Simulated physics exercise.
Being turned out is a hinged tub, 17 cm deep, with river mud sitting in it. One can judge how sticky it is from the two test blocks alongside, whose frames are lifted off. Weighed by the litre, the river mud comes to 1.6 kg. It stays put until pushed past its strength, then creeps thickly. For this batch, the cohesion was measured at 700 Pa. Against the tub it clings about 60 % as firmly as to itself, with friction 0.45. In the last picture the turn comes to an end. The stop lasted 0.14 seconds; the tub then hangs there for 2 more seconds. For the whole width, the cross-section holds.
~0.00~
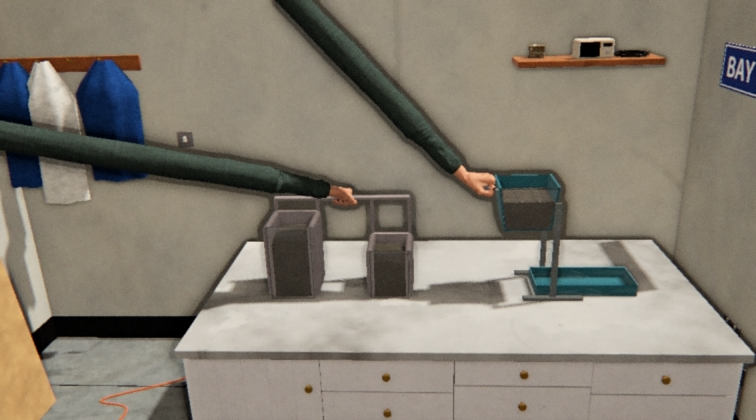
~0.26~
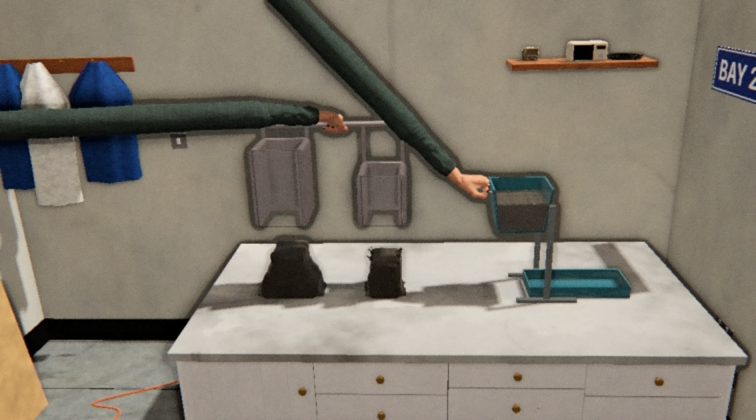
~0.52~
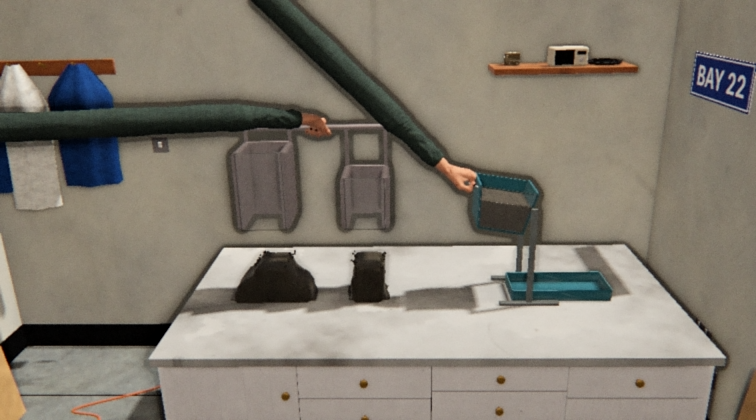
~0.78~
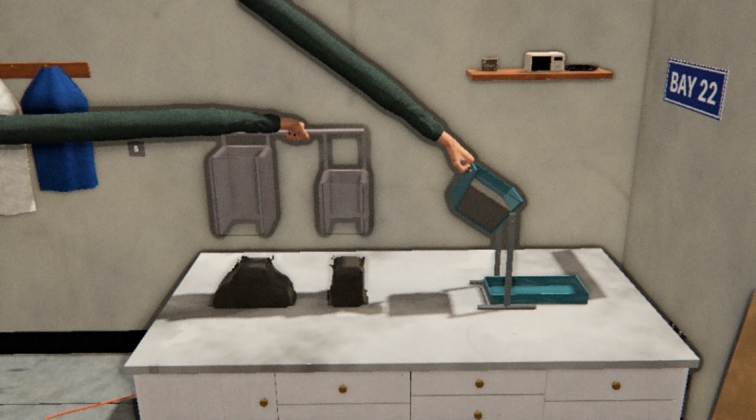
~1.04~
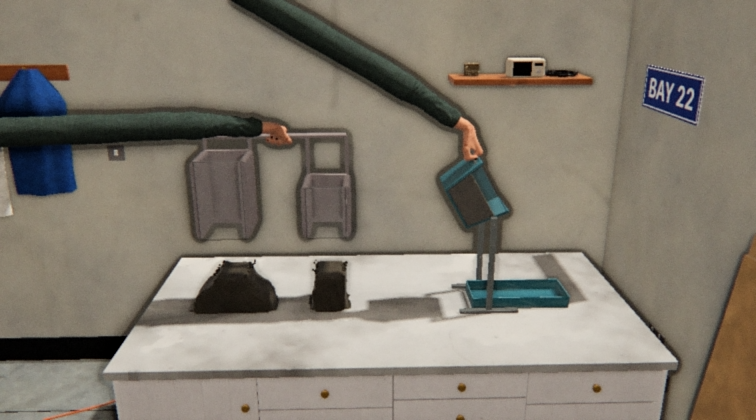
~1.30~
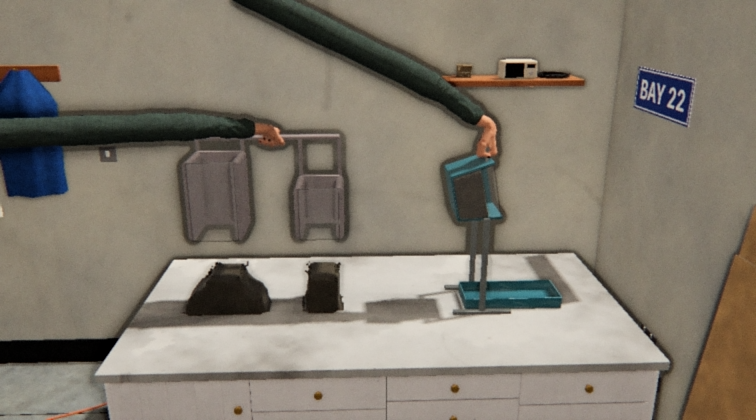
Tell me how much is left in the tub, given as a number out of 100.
It should be close to 100 out of 100.
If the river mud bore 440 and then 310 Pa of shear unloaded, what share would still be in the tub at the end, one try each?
80 %, then 60 %.
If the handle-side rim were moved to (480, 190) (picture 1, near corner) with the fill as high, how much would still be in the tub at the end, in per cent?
About 70 % stays in the tub.
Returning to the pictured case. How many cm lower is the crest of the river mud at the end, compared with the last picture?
0 cm.
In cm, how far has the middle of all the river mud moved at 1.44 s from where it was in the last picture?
Measured shift, roughly 0 cm.
After 1.44 s, the tub is at 79 degrees and holds 100 %.
After 1.61 s, the tub is at 79 degrees and holds 100 %.
After 1.78 s, the tub is at 79 degrees and holds 100 %.
After 1.95 s, the tub is at 79 degrees and holds 100 %.
After 3.30 s, at the end, the tub is at 79 degrees and holds 100 %.
